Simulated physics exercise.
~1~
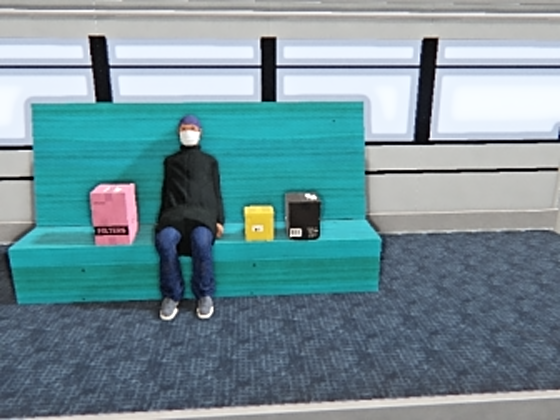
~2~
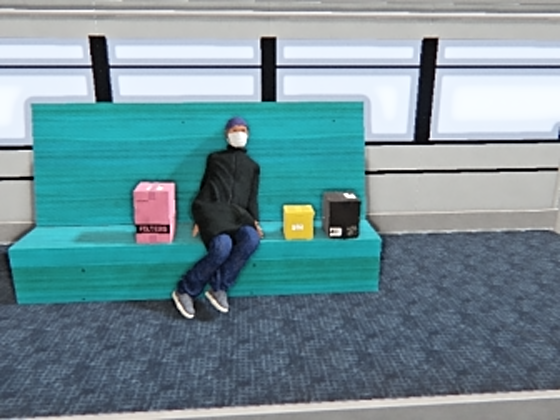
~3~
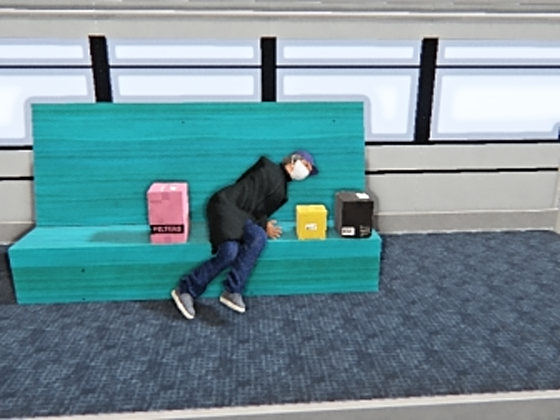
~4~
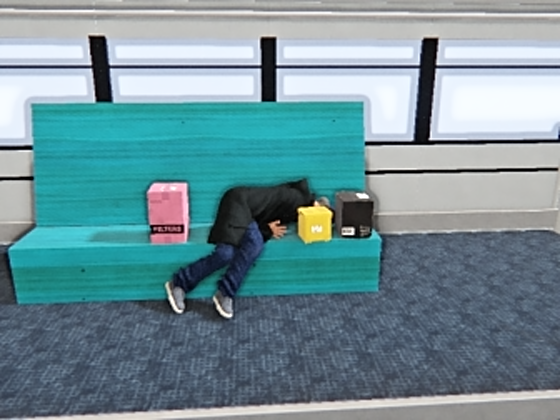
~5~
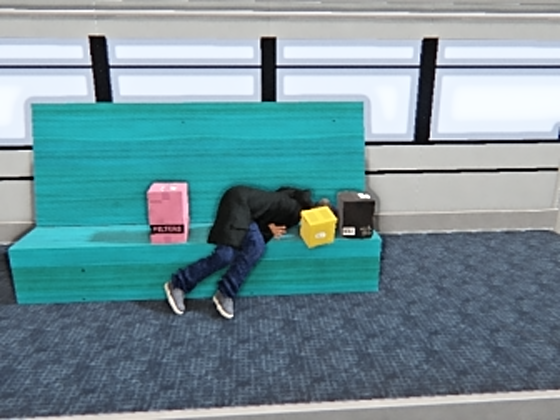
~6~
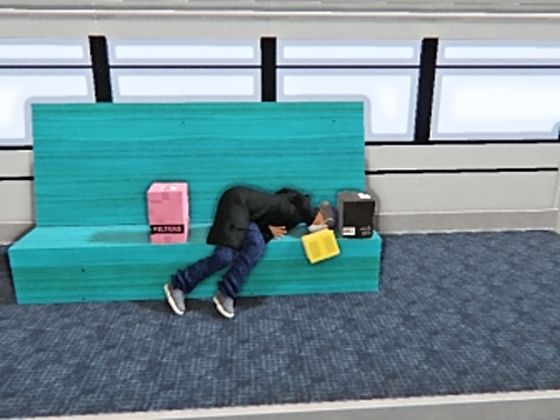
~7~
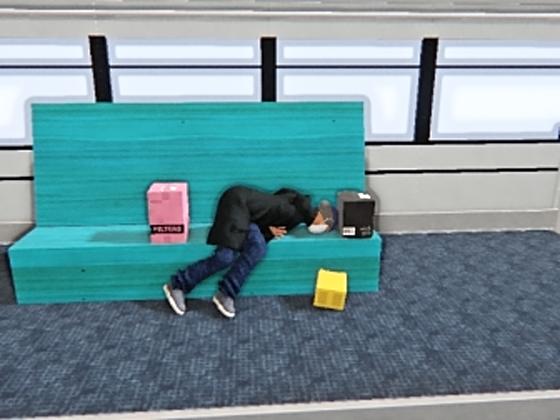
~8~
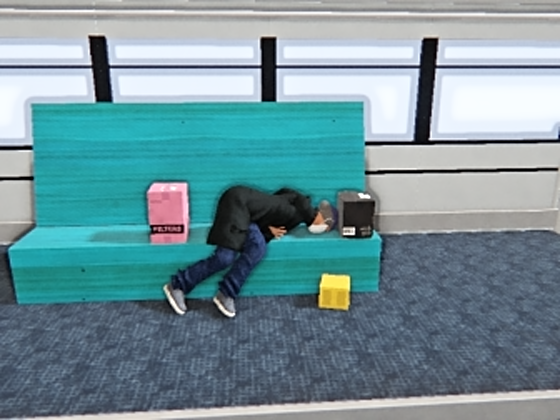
A masked sleeper slides right and slumps over on the bench, knocking a yellow box to the floor.
